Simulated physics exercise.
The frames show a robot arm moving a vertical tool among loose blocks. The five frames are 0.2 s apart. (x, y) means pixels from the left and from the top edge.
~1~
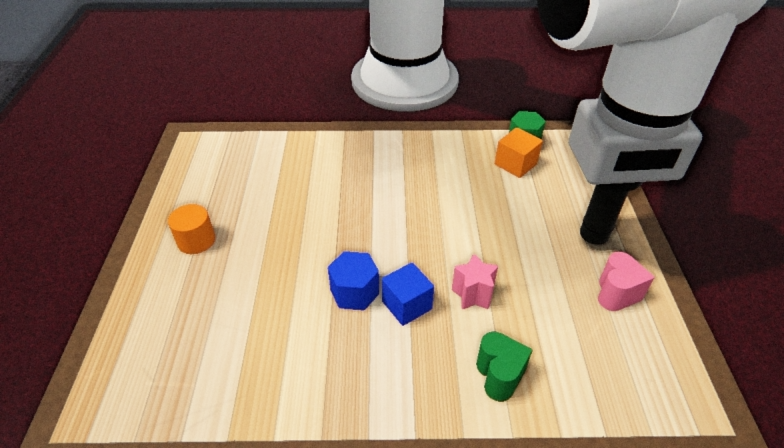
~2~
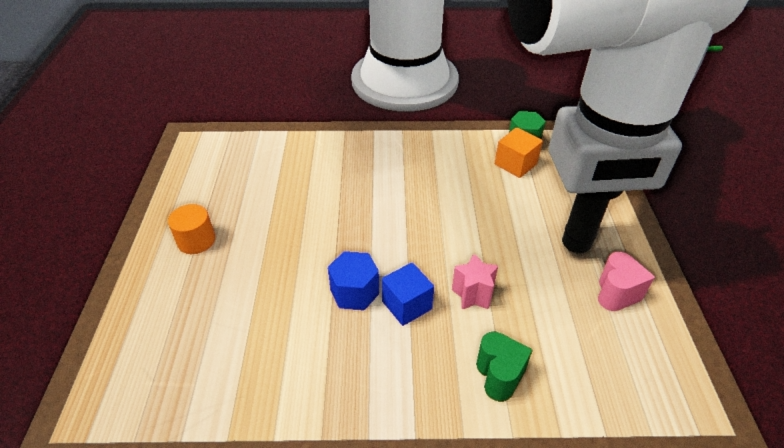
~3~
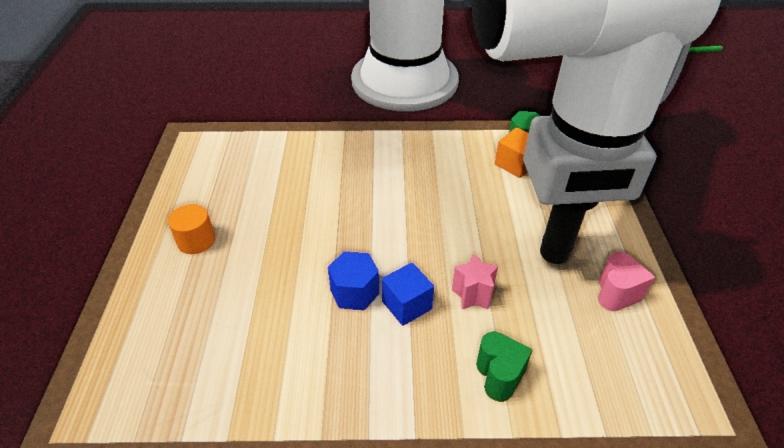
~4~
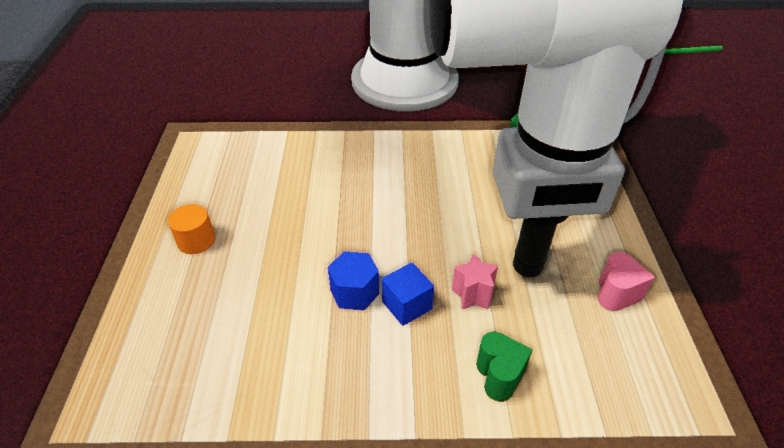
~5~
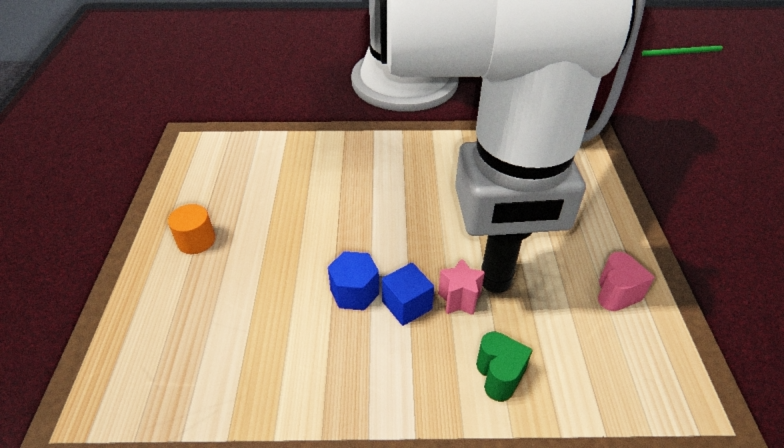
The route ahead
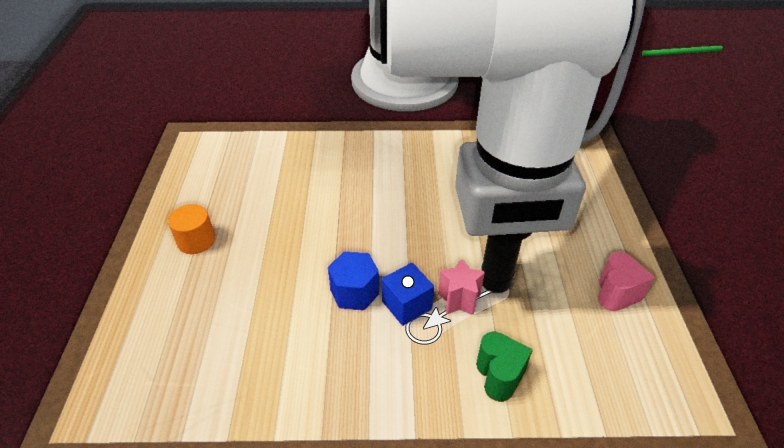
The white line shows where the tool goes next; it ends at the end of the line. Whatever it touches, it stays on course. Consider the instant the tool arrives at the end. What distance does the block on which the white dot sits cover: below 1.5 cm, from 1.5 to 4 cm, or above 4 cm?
Band: Over 4 cm.
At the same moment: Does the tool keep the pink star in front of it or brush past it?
It is still ahead of the tool.
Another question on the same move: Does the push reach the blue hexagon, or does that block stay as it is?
It is shoved along.
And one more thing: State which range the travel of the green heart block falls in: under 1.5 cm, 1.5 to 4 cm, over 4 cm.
Offset: Below 1.5 cm.
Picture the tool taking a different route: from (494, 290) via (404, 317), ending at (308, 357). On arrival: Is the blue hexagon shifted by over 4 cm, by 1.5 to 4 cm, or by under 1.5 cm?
The smallest band: Under 1.5 cm.
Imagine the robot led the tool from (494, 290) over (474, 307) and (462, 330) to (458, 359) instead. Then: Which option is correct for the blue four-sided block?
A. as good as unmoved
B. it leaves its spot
Option B.
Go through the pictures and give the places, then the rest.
Tool's lower end (594, 235); blue hexagon (353, 269); blue four-sided block (408, 282); pink star (477, 271); green heart block (505, 354), in the first picture.
Tool (576, 244); blocks still, in the second picture.
Tool (555, 254); blocks still, in the third picture.
Tool (528, 267); blocks still, in the fourth picture.
Tool (495, 282); blue hexagon (353, 269); blue four-sided block (408, 282); pink star (463, 276); green heart block (505, 354), in the fifth picture.
Drawn move, from (494, 290) over (458, 306) to (424, 328); the dot is on the blue four-sided block.
What follows on the original path. Halfway along, tool (459, 299); blue hexagon (342, 267), turned 15° clockwise; blue four-sided block (383, 288), turned 10° clockwise; pink star (423, 292).
At the end, tool (424, 321); blue hexagon (335, 264), turned 35° clockwise; blue four-sided block (359, 298), turned 45° clockwise; pink star (395, 318), turned 25° clockwise; green heart block still.
